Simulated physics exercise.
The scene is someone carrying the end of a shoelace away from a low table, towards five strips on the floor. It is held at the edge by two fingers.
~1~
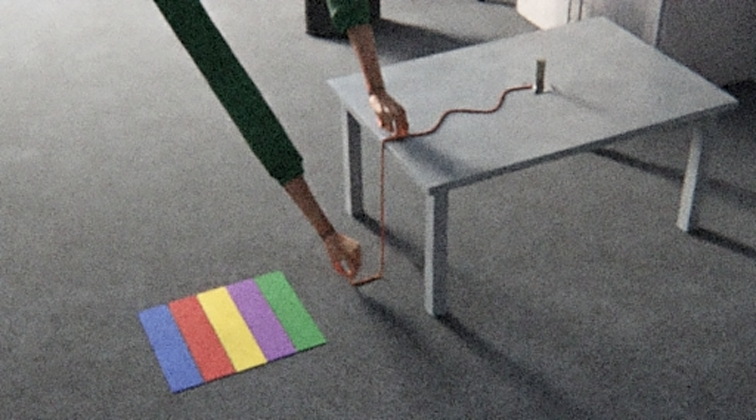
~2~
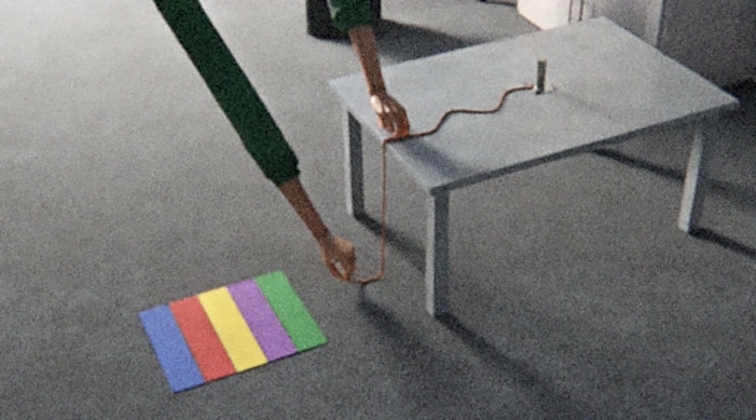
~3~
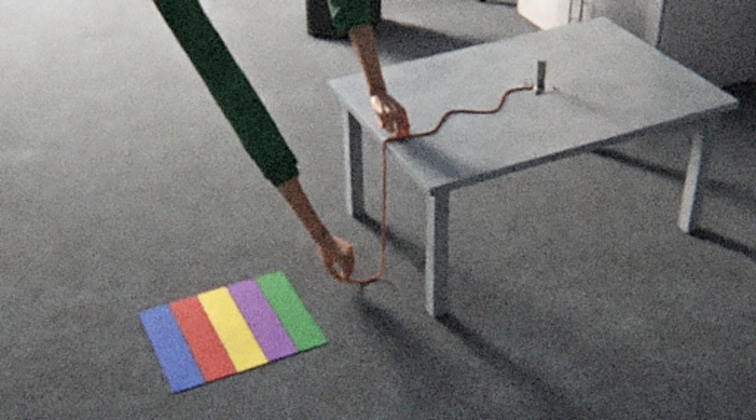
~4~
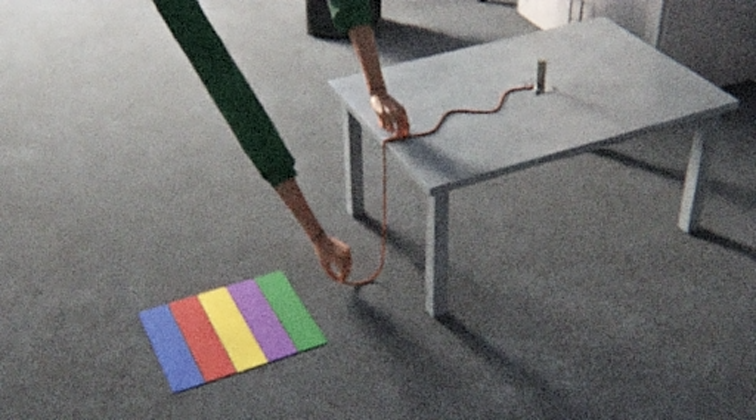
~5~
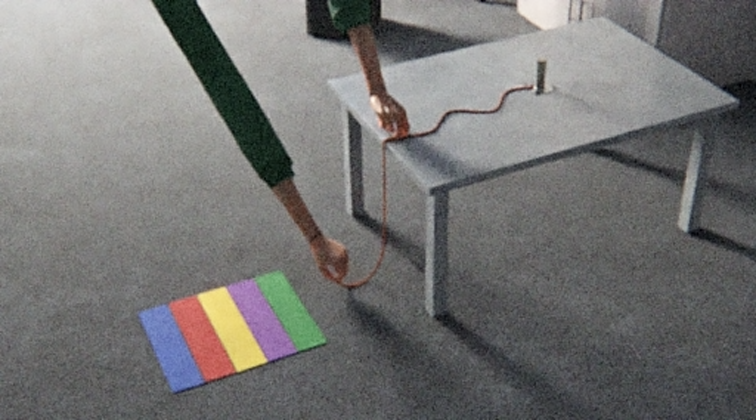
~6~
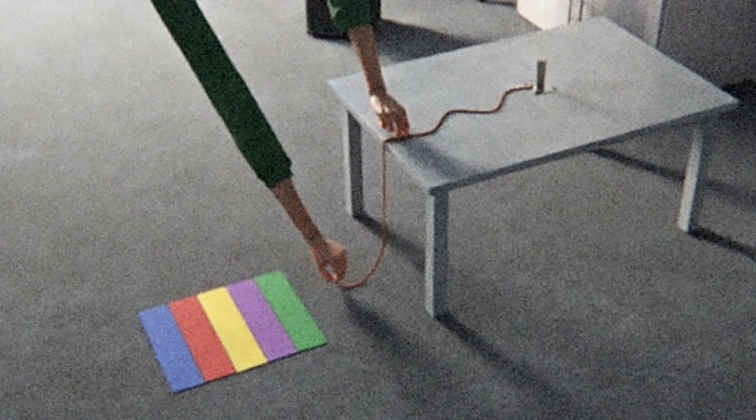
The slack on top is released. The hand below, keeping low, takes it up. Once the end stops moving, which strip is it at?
It is at the yellow strip.
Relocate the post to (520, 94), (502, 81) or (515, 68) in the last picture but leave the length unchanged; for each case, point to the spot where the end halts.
(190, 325), (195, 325) and (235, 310).
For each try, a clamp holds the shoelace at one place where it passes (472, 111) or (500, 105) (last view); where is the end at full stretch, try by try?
In order of the tries, it's near (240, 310) and near (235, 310).
Early on, end near (269, 302); over purple.
Midway, end near (241, 310); over yellow.
At the end of the slack, end near (224, 316); over yellow. It halts on the yellow strip.
